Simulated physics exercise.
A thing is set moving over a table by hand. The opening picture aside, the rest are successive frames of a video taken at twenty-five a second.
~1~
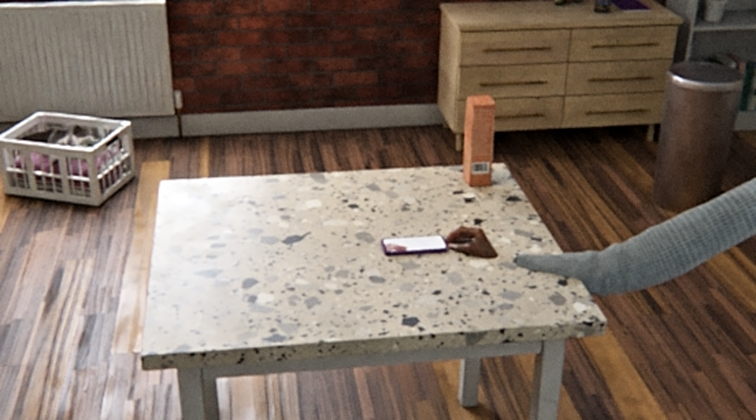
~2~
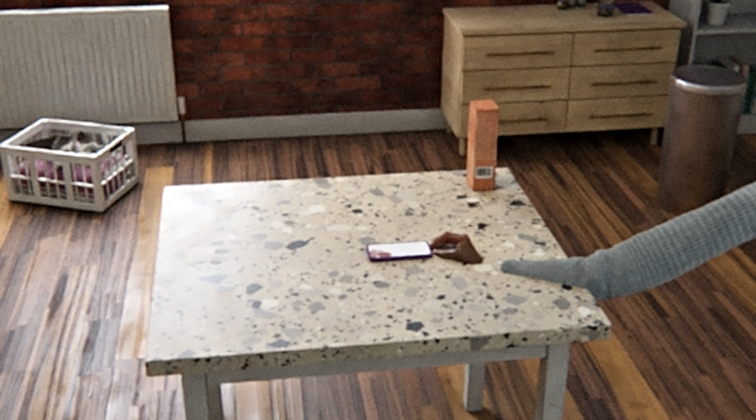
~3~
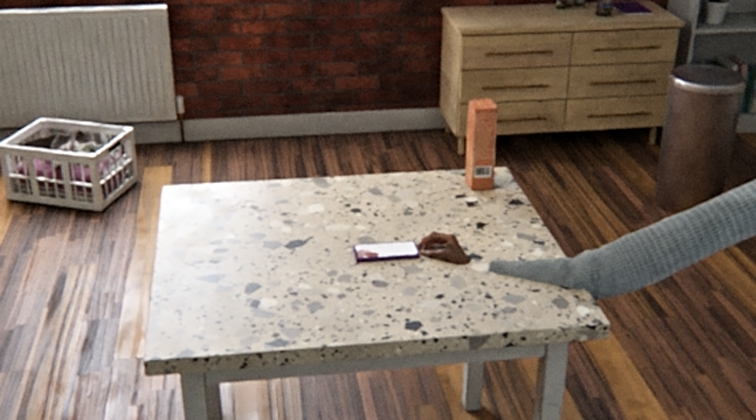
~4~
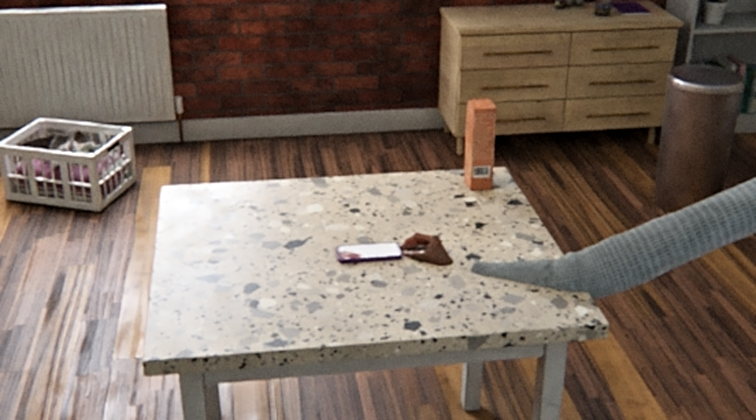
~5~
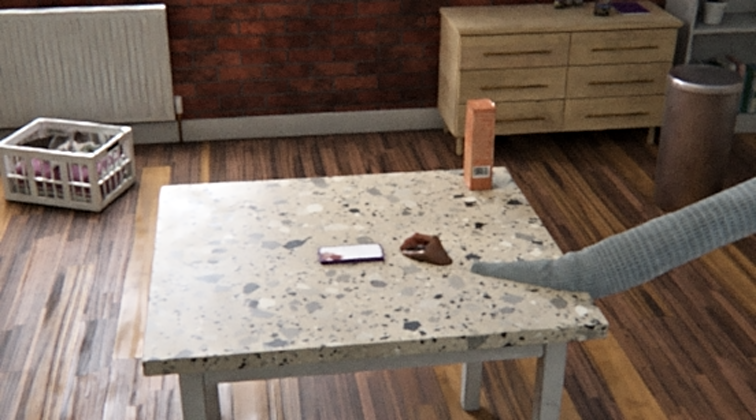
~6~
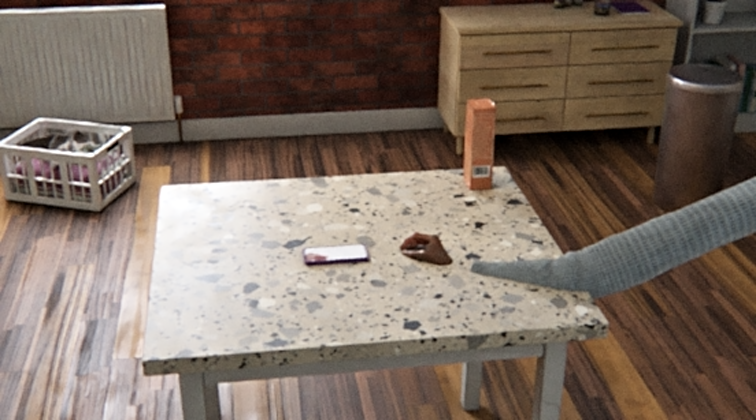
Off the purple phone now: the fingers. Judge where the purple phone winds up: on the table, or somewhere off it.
It never passes the edge.
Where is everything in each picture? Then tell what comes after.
The first frame shows under the hand; purple phone (414, 246).
The second frame shows under the hand; purple phone (399, 252).
The third frame shows under the hand; purple phone (386, 252).
The fourth frame shows purple phone (369, 253).
The fifth frame shows purple phone (351, 254) moved a little.
The sixth frame shows purple phone (336, 255) moved a little.
Then, 0.10 s later than the last frame, purple phone moved about its own width near (306, 257).
Then, 0.20 s later than the last frame, purple phone moved about its own width near (289, 258).
When it is over, moved from the start, purple phone. End places, in pixels of the last picture, purple phone near (284, 258).
